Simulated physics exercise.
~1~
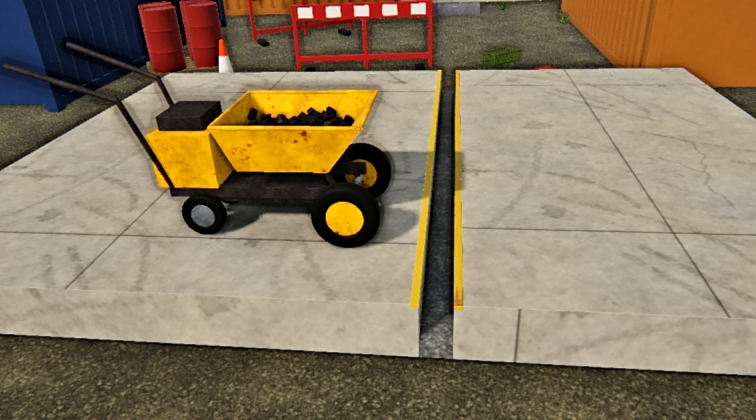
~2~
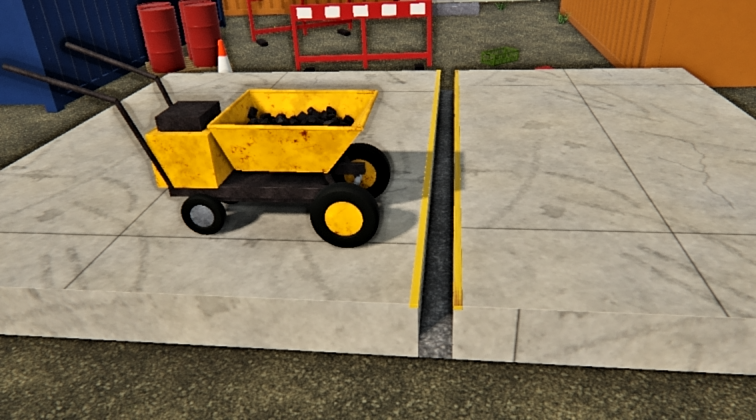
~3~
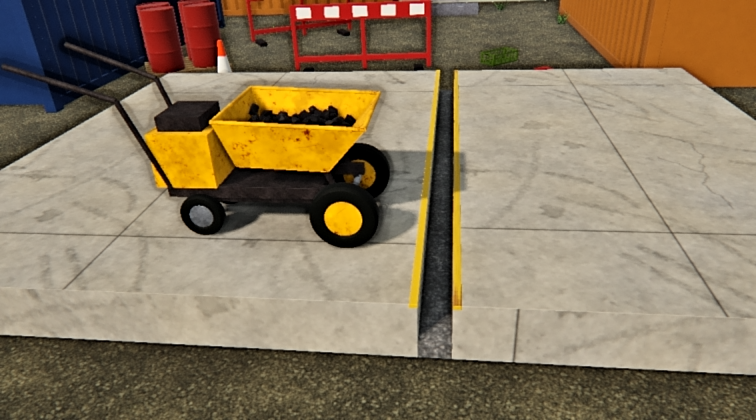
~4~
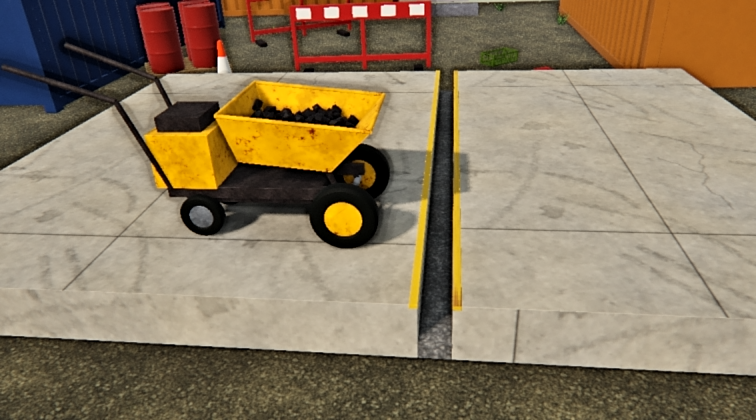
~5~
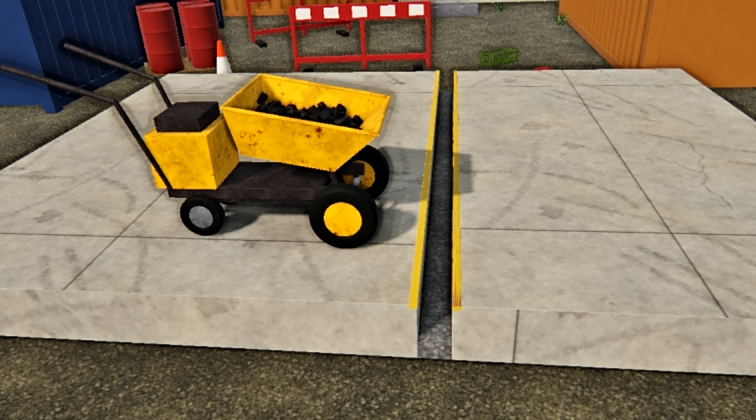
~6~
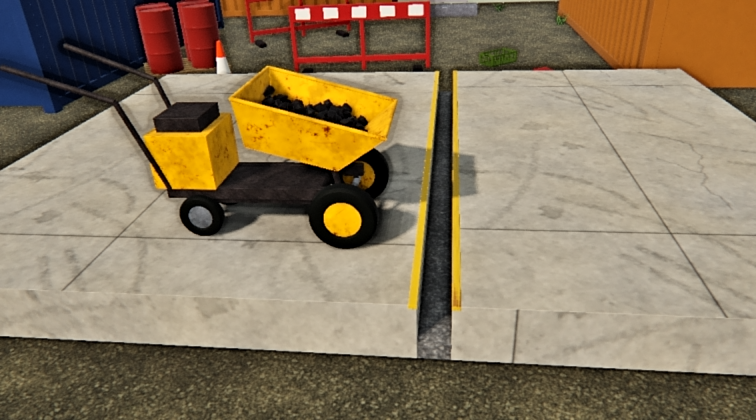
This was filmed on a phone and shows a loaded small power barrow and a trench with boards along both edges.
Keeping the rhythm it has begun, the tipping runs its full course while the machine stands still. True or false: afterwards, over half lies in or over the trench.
False.
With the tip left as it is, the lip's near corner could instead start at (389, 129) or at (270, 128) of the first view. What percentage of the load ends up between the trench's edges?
About 0 per cent for the first spot and about 40 per cent for the second.
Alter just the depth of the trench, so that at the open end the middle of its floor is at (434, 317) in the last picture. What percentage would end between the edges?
It lands somewhere near 30 percent.
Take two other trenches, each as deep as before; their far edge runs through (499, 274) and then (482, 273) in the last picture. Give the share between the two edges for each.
I'd put it near 100 in a hundred, then near 70 in a hundred.
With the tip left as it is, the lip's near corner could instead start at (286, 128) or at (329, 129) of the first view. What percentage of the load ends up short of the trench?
Roughly 40 per cent, and 0 per cent.
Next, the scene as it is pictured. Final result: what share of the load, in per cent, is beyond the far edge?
About 75 per cent.
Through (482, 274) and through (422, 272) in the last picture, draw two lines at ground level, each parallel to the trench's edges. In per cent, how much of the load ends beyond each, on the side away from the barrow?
In order: Near 50 %, then 100 %.
Shortly afterwards, skip tipped steeply; the whole lot in the skip.
Next, skip tipped right over; the bulk in the skip; only a few in or heaped over the trench; a little beyond it; a little falling.
Some moments later, skip tipped right over; a little in the skip; a little in or heaped over the trench; the bulk beyond it.
In the end, skip tipped right over; near a quarter in or heaped over the trench; the bulk beyond it.
